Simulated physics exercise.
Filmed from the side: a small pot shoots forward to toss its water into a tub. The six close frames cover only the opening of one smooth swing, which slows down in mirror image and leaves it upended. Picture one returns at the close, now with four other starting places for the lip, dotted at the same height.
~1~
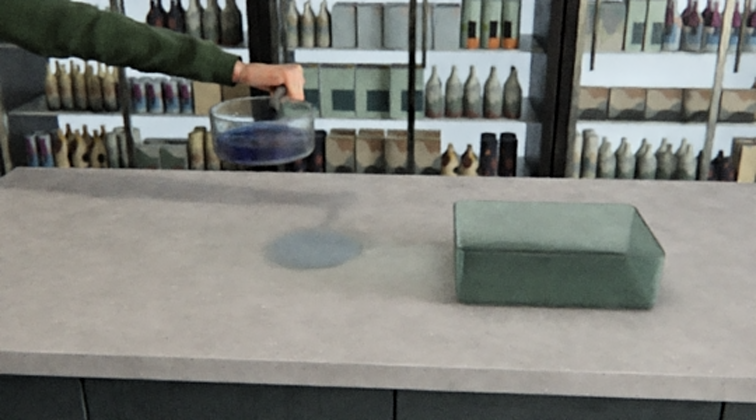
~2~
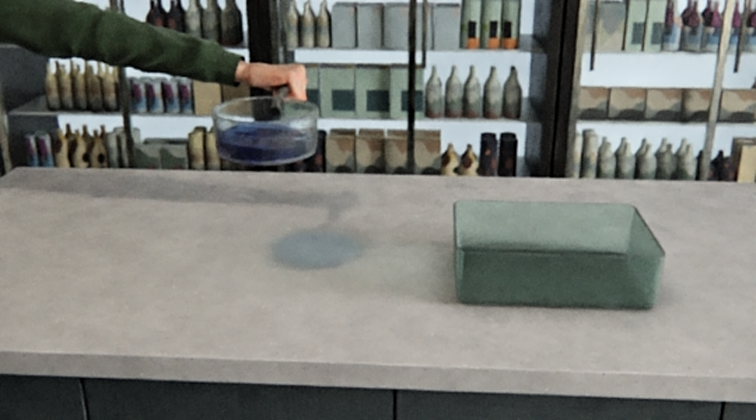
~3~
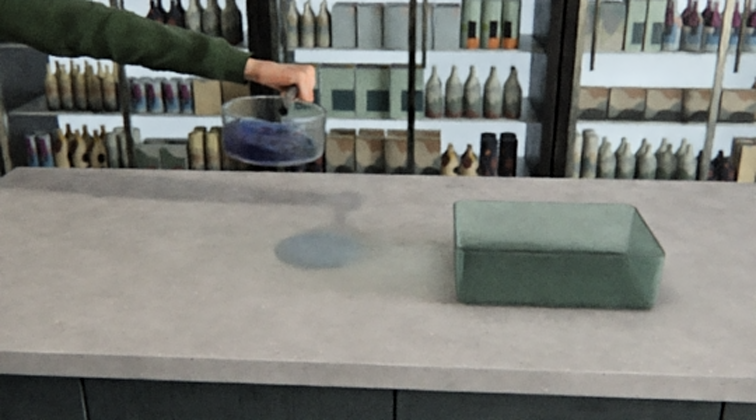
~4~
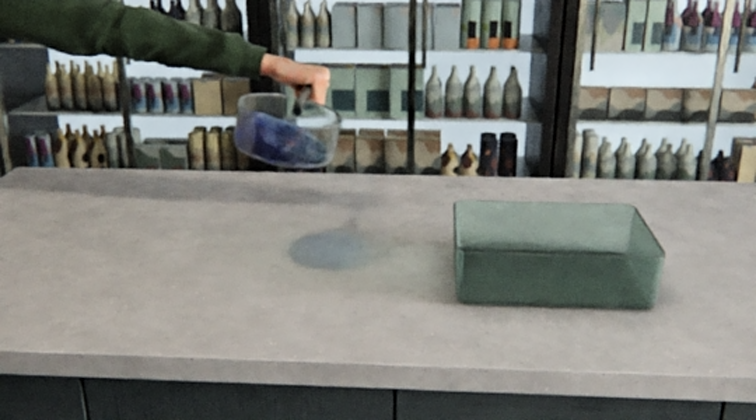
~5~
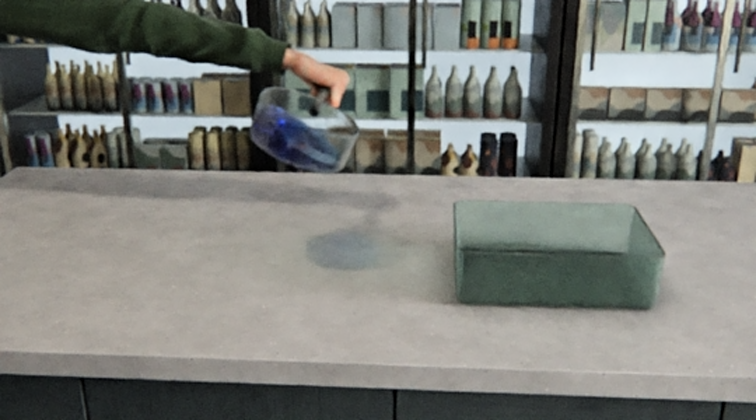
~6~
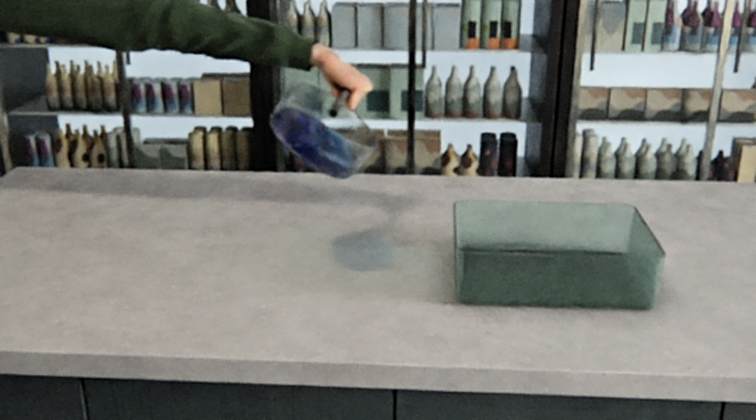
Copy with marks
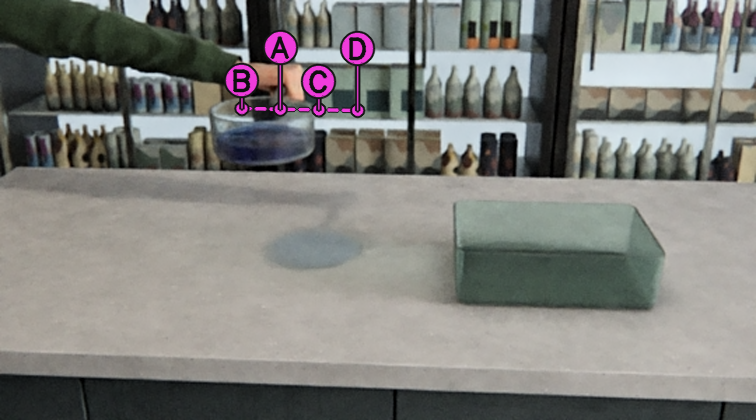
A small clear pot of dark blue liquid, gripped by a hand in a dark green sleeve, hovers nearly still above a grey counter. It then moves right toward a greenish see-through tub, tilting gradually and dipping slightly, the liquid still inside as its faint shadow slides along the countertop.
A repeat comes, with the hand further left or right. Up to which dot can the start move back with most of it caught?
Take A.
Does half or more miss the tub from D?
No, that is safe.
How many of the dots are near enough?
Three of the four.
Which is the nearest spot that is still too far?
B it is.
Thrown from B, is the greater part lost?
Yes.
On the marked copy, A at (280, 109); B at (241, 108); C at (318, 109); D at (357, 110).
If A is chosen, about 66 % lands in the tub, 23 % falls short and 12 % goes beside or beyond.
If B is chosen, about 20 % lands in the tub, 75 % falls short and 4 % goes beside or beyond.
If C is chosen, about 75 % lands in the tub, 8 % falls short and 17 % goes beside or beyond.
If D is chosen, about 78 % lands in the tub, 6 % falls short and 16 % goes beside or beyond.
